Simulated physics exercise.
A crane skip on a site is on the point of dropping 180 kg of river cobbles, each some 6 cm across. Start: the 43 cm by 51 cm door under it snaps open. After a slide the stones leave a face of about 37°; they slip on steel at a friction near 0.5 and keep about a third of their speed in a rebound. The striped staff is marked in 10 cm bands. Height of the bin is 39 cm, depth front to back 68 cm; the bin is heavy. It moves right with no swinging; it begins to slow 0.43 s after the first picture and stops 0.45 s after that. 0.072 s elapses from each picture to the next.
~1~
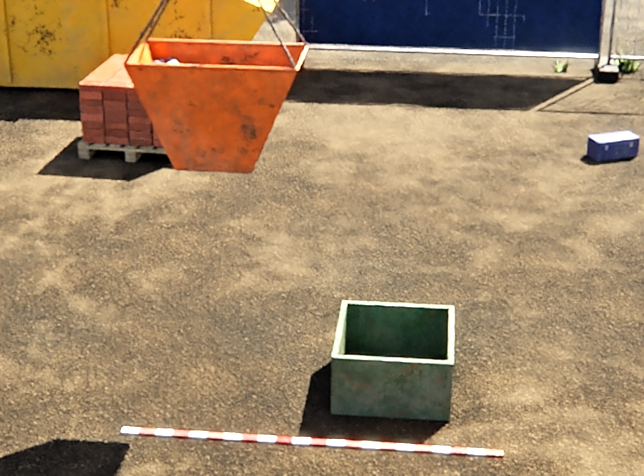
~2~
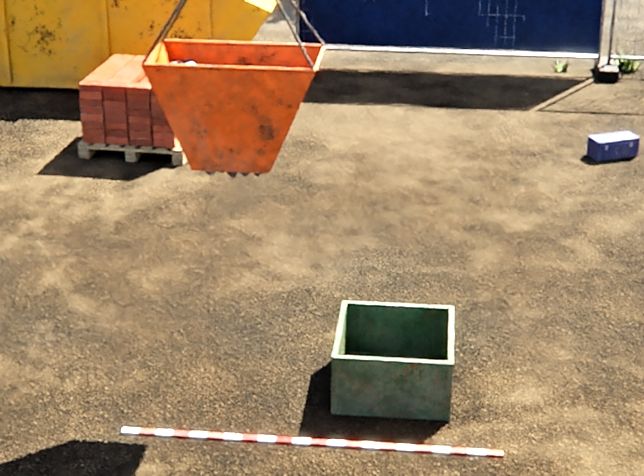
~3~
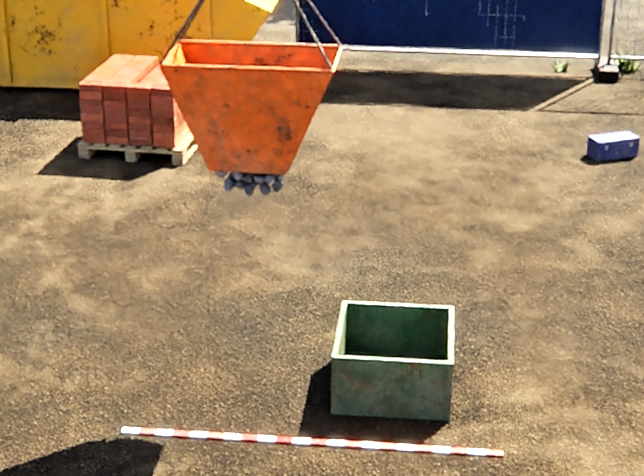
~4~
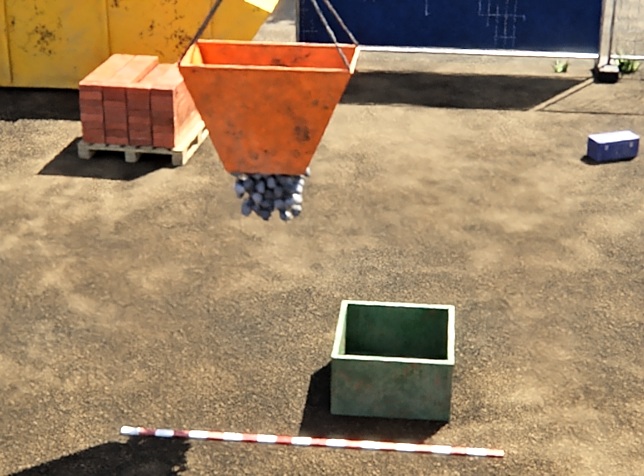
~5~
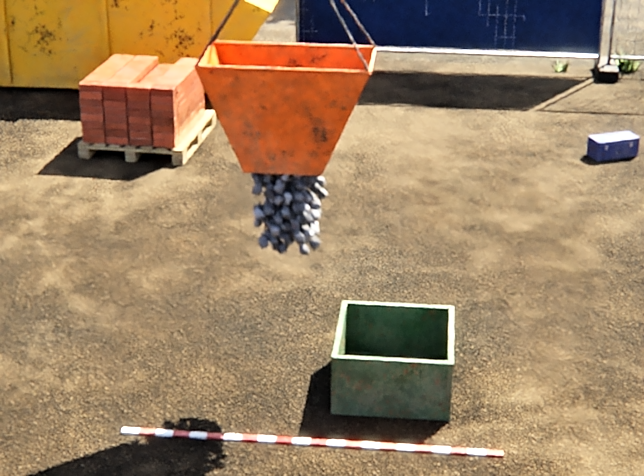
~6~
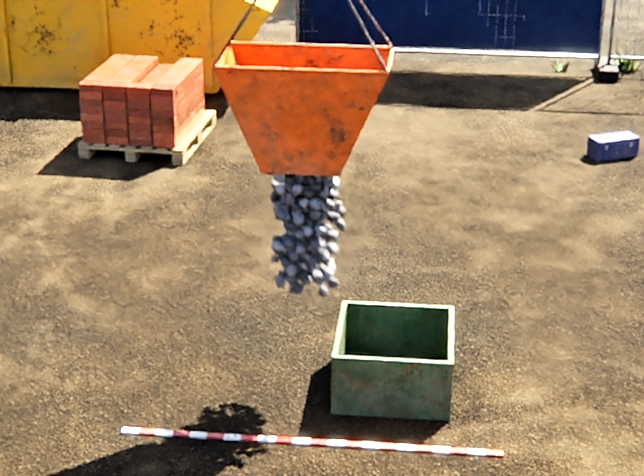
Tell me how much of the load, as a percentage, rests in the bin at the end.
Some 83 percent of it.
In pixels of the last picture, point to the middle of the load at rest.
Near (390, 365).
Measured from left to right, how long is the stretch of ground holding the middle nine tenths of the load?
I'd put it at close to 100 cm.
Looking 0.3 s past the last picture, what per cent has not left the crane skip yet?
It holds some 0 per cent.
Then, 0.3 s after the last picture, 0 % in the crane skip, 17 % falling or lying left of the bin, 82 % falling or lying in the bin; the stones farthest right are at (441, 368).
Then, 0.7 s after the last picture, 0 % in the crane skip, 17 % falling or lying left of the bin, 83 % falling or lying in the bin; the stones farthest right are at (445, 351).
Then, 1.3 s after the last picture, 0 % in the crane skip, 17 % falling or lying left of the bin, 83 % falling or lying in the bin; the stones farthest right are at (454, 357).
Then, 2.2 s after the last picture, 0 % in the crane skip, 17 % falling or lying left of the bin, 83 % falling or lying in the bin; the stones farthest right are at (454, 357).
Then, 4.1 s after the last picture, 0 % in the crane skip, 17 % left of the bin, 83 % in the bin; the stones farthest right are at (454, 357).
